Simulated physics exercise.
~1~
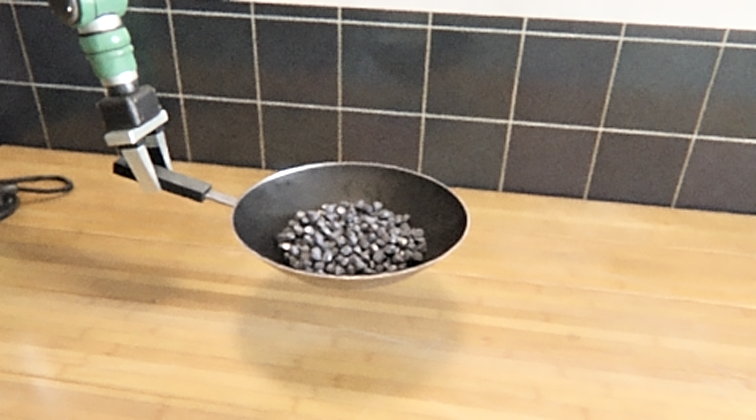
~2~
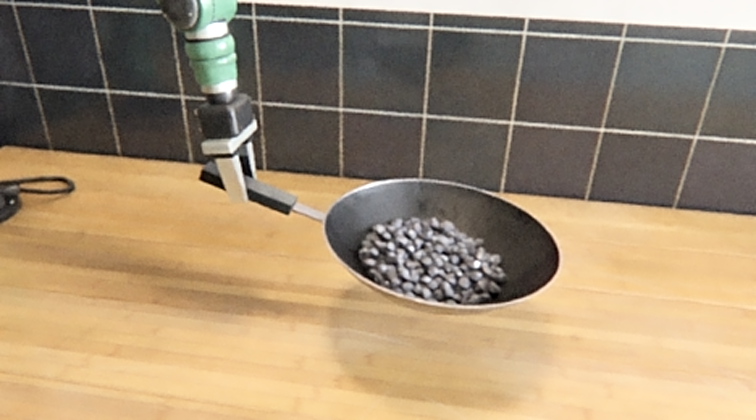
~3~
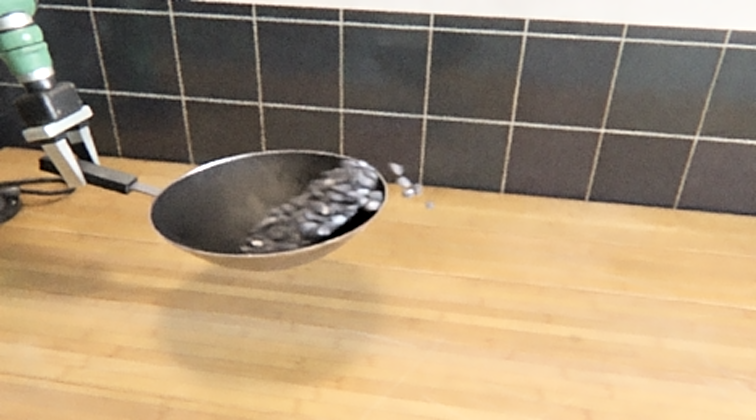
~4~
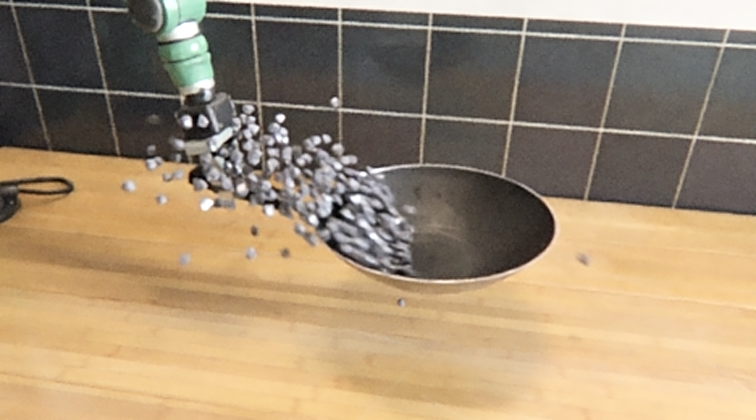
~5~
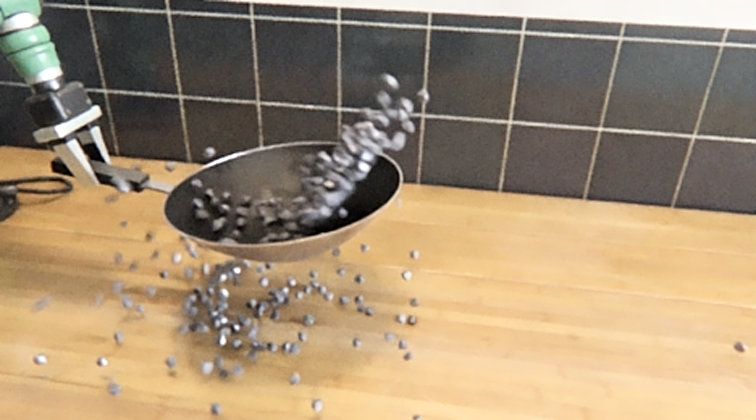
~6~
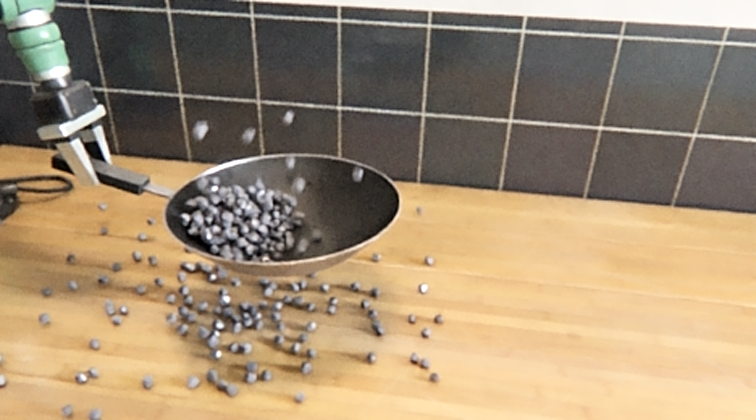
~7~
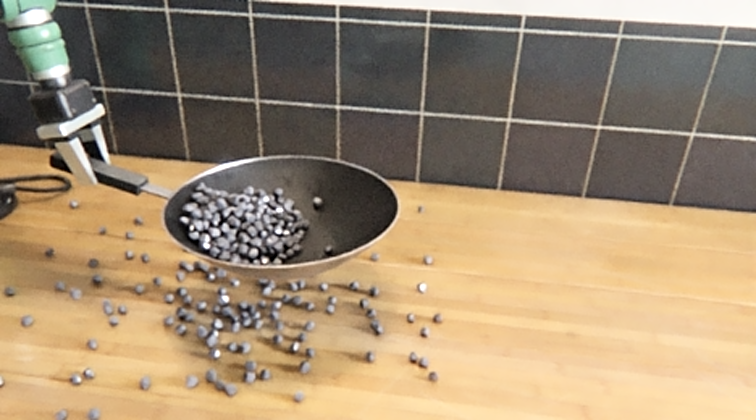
In this clip, a green robot arm holds a dark wok of small dark pebbles above a wooden counter and swings it right and left repeatedly, flinging many over the rim, until it stops at left with a heap inside and many pebbles scattered on the counter.
